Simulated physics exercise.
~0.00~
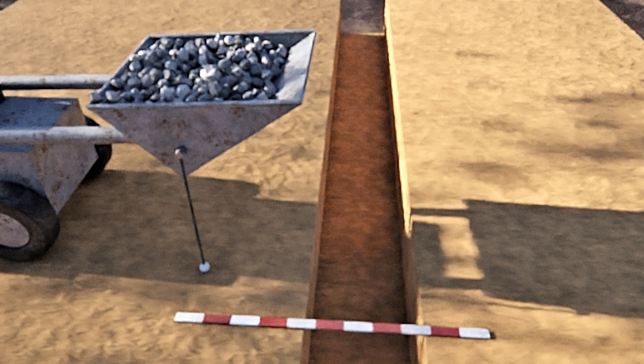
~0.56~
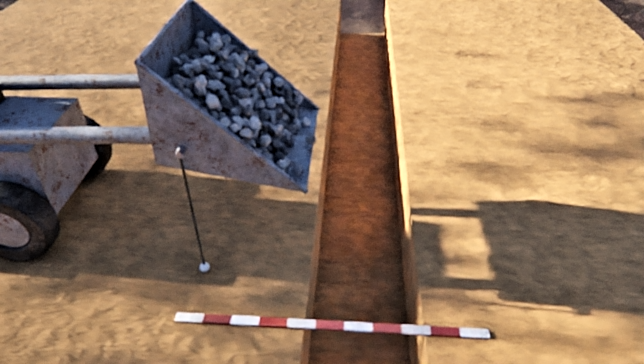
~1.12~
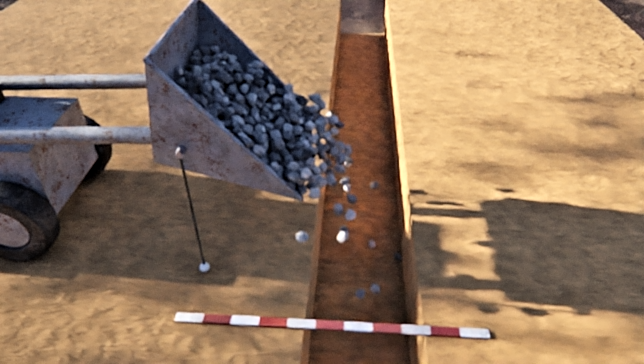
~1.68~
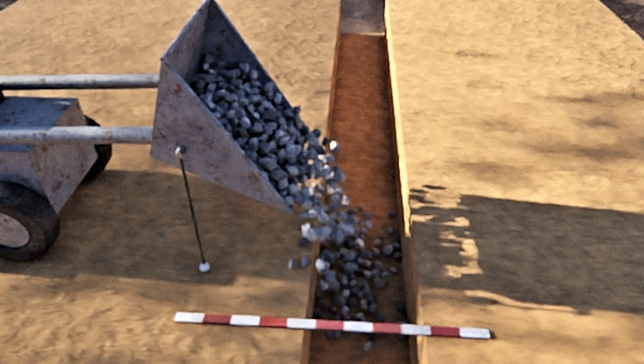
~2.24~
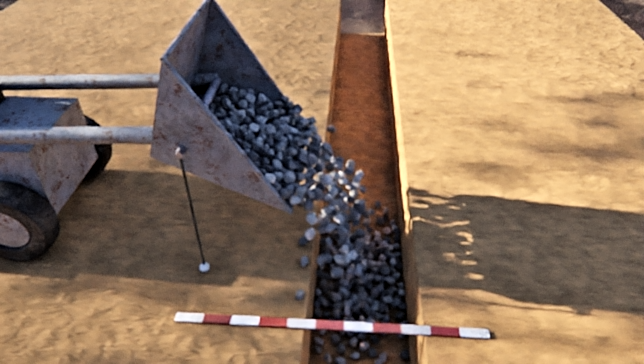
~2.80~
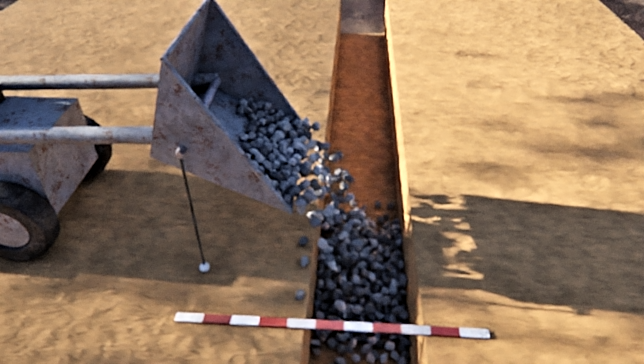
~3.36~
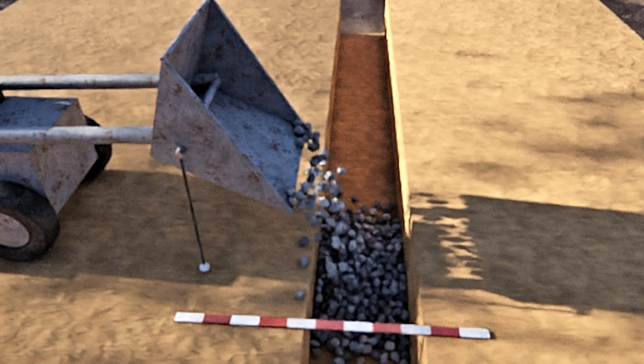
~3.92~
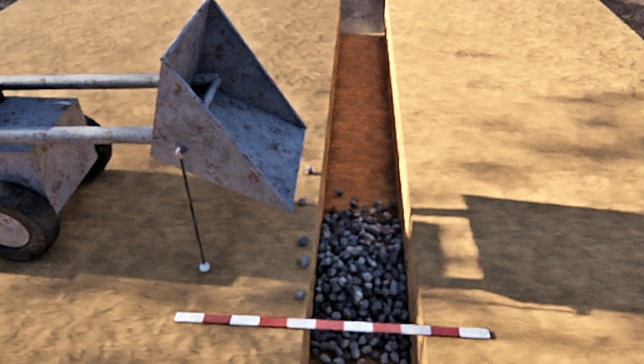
A grey metal bucket heaped with blue-grey stones, carried on the arms of a small wheeled loader at left, stands beside a straight-sided trench in sandy ground, seen from above. A rod with a white ball hangs below the bucket, and a red and white banded pole lies across the near part of the trench. The bucket tips down to the right, then tilts further as stones begin spilling over its lip. They pour into the trench and pile up while the bucket drains. It ends empty and still tilted, with nearly all the stones in the trench and a few on the left edge.
